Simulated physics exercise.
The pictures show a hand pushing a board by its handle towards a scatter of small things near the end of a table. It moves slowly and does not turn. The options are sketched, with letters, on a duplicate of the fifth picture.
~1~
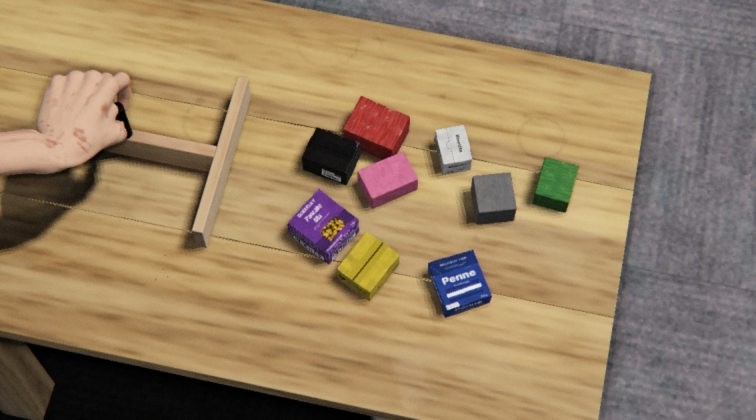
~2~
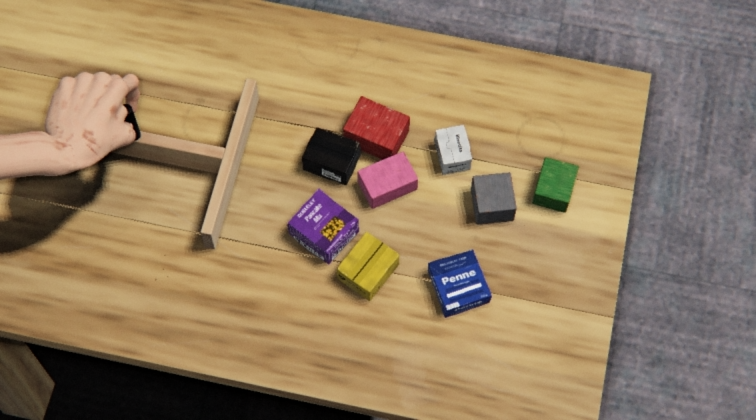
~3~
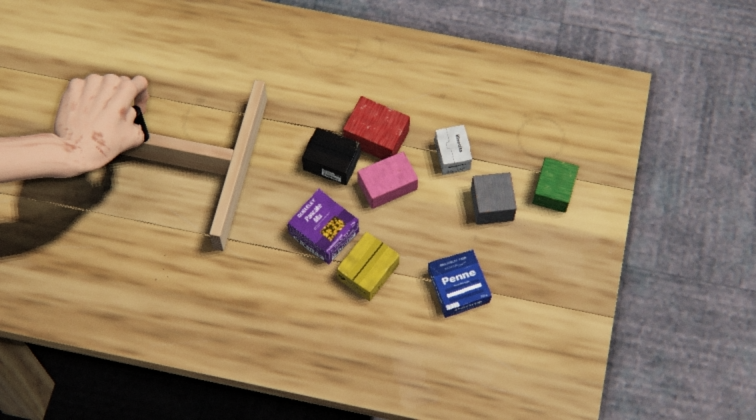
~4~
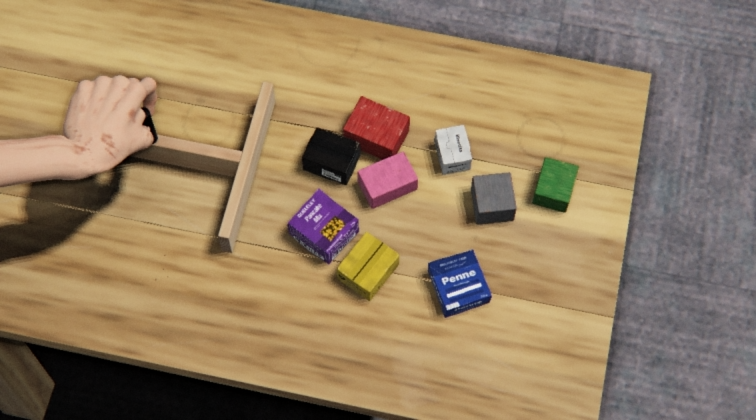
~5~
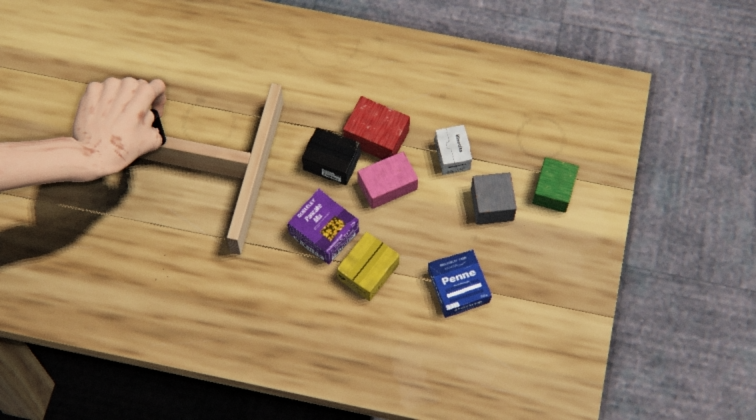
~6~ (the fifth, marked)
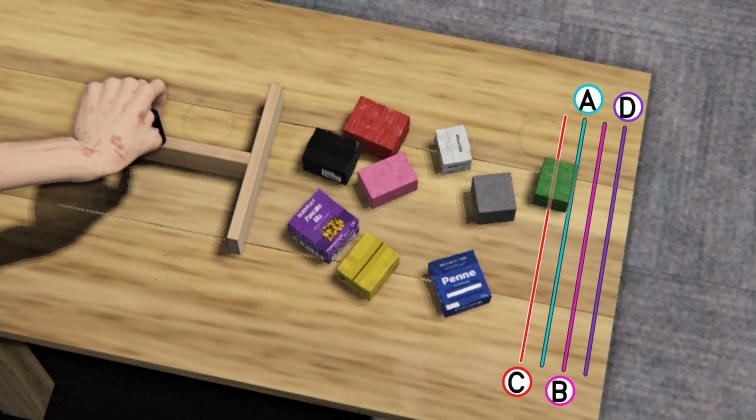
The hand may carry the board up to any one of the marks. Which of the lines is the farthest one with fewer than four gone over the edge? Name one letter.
C is the last line within the limit.
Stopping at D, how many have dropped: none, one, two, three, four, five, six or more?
Six or more.
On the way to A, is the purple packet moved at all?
Yes.
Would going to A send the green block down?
Yes.
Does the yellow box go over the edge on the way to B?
By then, no.
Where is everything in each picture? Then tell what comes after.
The first frame shows green block (555, 185); red block (377, 129); yellow box (368, 266).
The second frame shows board (229, 154); purple packet (324, 227).
The third frame shows board (237, 156); white packet (453, 150).
The fourth frame shows board (246, 158); grey block (494, 199).
The fifth frame shows board (255, 159); green block (555, 185); red block (377, 129); yellow box (368, 266).
On the marked copy, A at (564, 238); B at (585, 242); C at (544, 234); D at (606, 246).
Taking C. A third of the way, board (357, 180); yellow box (396, 280); red block (406, 132).
Two thirds of the way, board (460, 200); green block (591, 182); grey block (570, 215).
When it is over, board (543, 216); grey block over the edge; green block over the edge; two fallen.
As for the rest, A drops four; B drops four; D drops eight.
